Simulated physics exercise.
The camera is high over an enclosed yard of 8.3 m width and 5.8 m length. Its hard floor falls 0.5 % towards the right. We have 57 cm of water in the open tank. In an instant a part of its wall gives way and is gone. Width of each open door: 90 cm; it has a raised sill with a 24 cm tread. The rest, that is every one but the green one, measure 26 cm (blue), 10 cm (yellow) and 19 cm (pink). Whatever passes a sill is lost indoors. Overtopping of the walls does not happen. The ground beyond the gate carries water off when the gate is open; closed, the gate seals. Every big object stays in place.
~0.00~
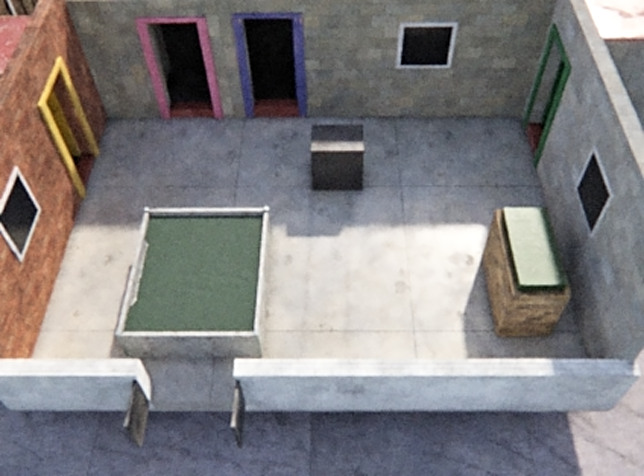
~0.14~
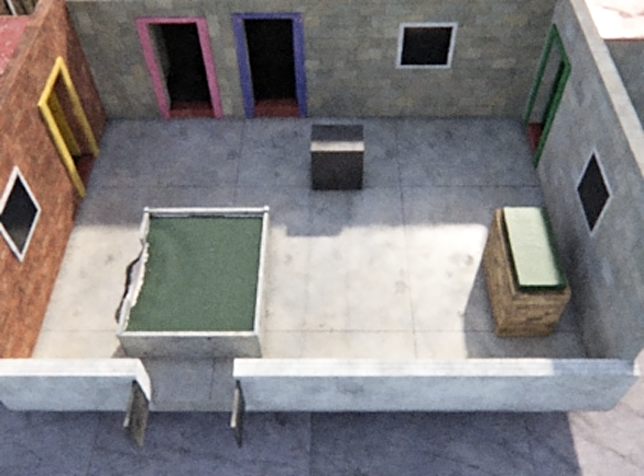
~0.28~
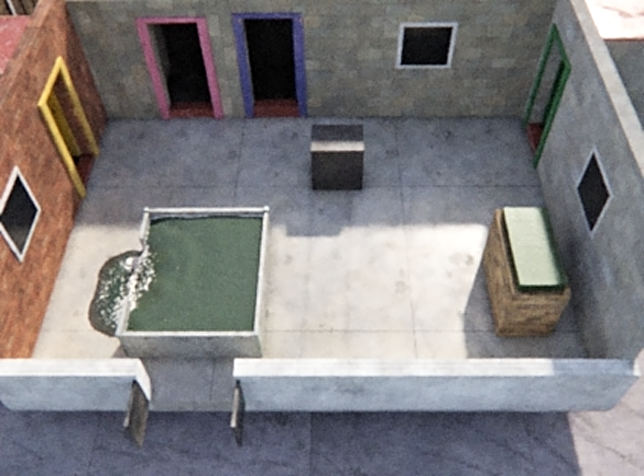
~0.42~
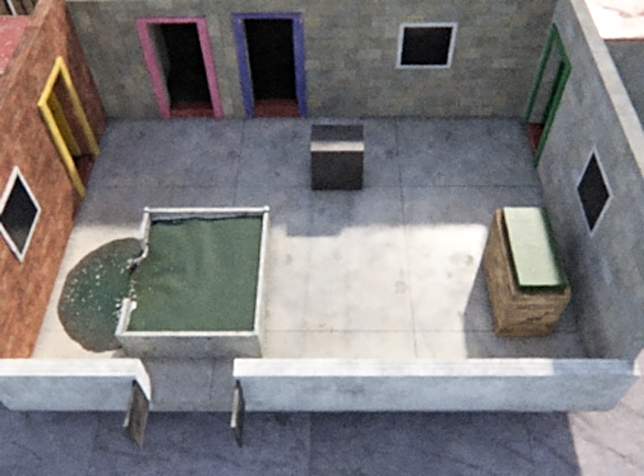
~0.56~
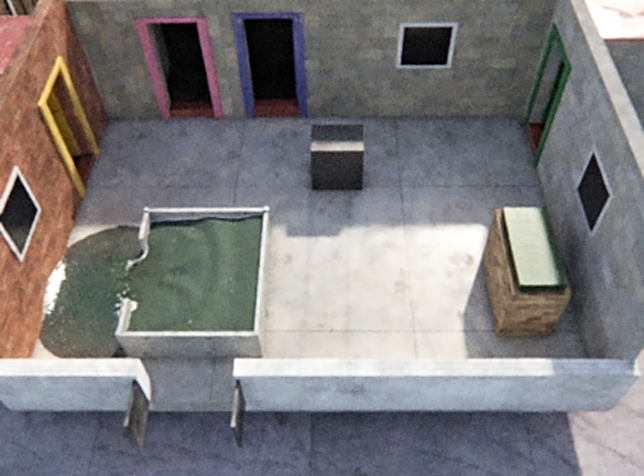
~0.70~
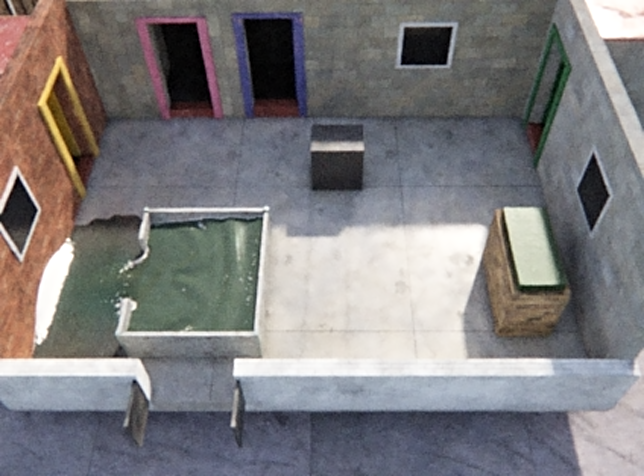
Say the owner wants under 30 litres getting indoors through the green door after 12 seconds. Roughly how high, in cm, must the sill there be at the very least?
At the very least some 6.5 cm.
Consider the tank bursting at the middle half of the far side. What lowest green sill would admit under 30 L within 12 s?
About 8.5 centimetres.
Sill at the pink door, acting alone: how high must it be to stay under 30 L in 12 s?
For the pink door, about 9.0 cm.
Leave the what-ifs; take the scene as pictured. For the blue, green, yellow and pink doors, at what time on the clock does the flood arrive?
It gets to blue after 3.2 s, green after 6.5 s, yellow after 1.4 s and pink after 2.6 s.
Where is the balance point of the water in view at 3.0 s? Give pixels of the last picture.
At about (157, 276).
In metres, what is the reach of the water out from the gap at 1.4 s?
Near 3.0 m, more or less.
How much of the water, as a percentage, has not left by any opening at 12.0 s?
Close to 90 in a hundred.
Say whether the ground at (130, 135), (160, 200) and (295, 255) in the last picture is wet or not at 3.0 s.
Listed order - soaked through, soaked through, unwetted.
After 1.4 s water covers 10 % of the floor, deepest (48 cm) near (24, 385); it has not reached the green door.
After 3.0 s water covers 30 % of the floor, deepest (30 cm) near (28, 373); it has not reached the green door.
After 12.0 s water covers 100 % of the floor, deepest (10 cm) near (504, 117); 9 cm at the green door, 0 litres in over its 17 cm sill.
At the green door as built, the water arrived by 6.8 s and peaked near 11 cm at 8.8 s.
With a sill of 6 cm, 37 litres would have come in within the 12 s; with 7 cm, 23 litres. So under 30 litres takes about 6.5 cm.
